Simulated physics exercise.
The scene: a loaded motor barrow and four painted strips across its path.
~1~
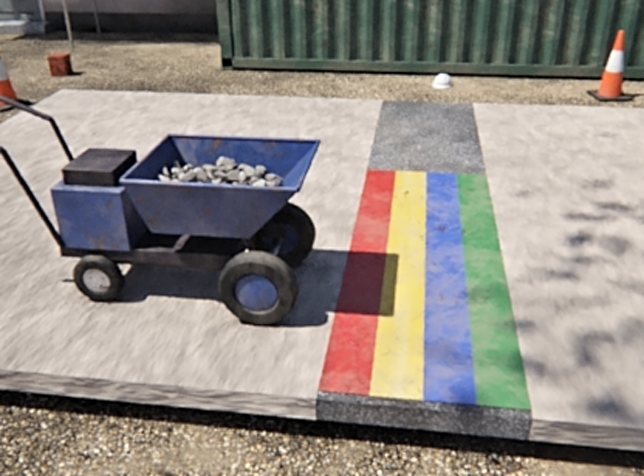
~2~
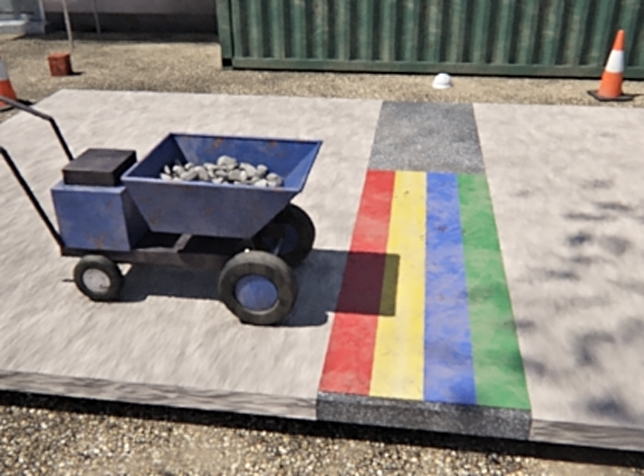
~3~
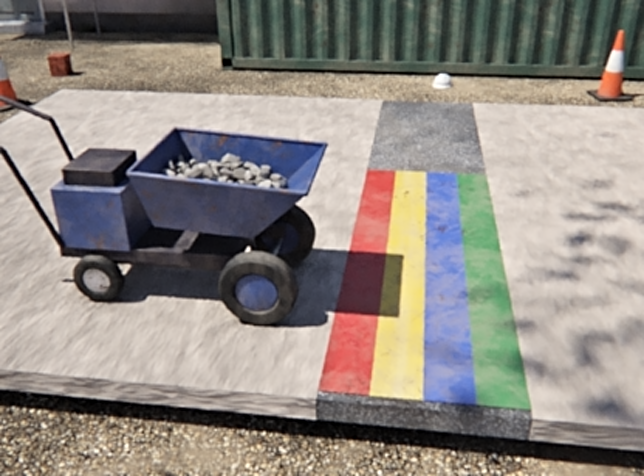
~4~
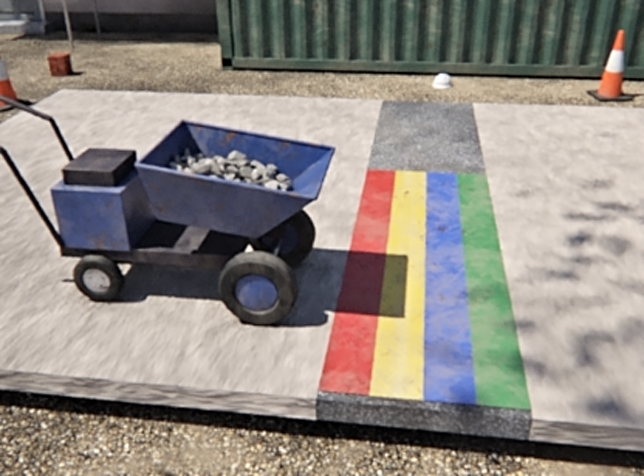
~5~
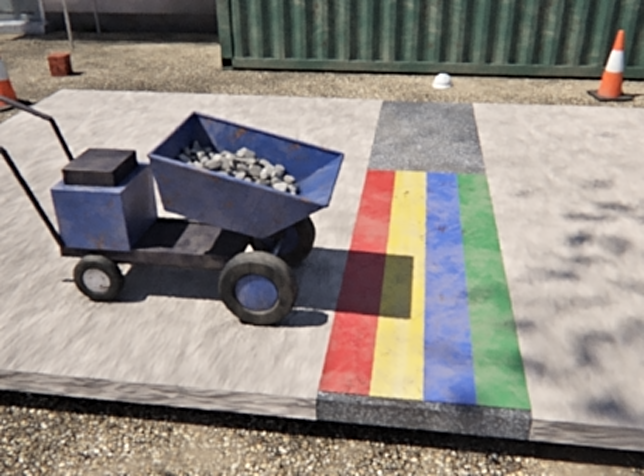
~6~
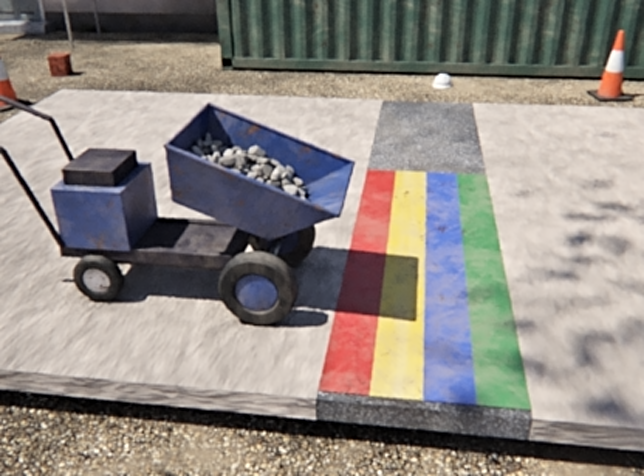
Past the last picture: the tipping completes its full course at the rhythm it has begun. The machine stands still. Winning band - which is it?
Winning band: The yellow one.
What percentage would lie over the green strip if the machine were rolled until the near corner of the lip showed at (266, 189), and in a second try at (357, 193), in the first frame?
In order: 0 % and 30 %.
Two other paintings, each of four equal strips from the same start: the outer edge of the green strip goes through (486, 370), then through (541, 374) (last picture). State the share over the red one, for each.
In turn 0 and 0 in a hundred.
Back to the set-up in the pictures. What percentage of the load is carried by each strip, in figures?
Approximate shares - red strip 0, yellow strip 35, blue strip 25, green strip 5.
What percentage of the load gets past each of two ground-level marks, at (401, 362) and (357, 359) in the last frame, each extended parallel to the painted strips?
That's 50 in a hundred for the first and 70 in a hundred for the second.
Soon, skip tipped steeply; all in the skip.
A while on, skip tipped right over; about two thirds in the skip; about a quarter over the yellow strip; a small part over the blue strip.
Towards the end, skip tipped right over; about a third in the skip; a stray few over the red strip; about a third over the yellow strip; about a quarter over the blue strip; a small part over the green strip; a stray few off the paint.
Finally, skip tipped right over; about a third in the skip; a stray few over the red strip; about a third over the yellow strip; about a quarter over the blue strip; a small part over the green strip; a stray few off the paint.
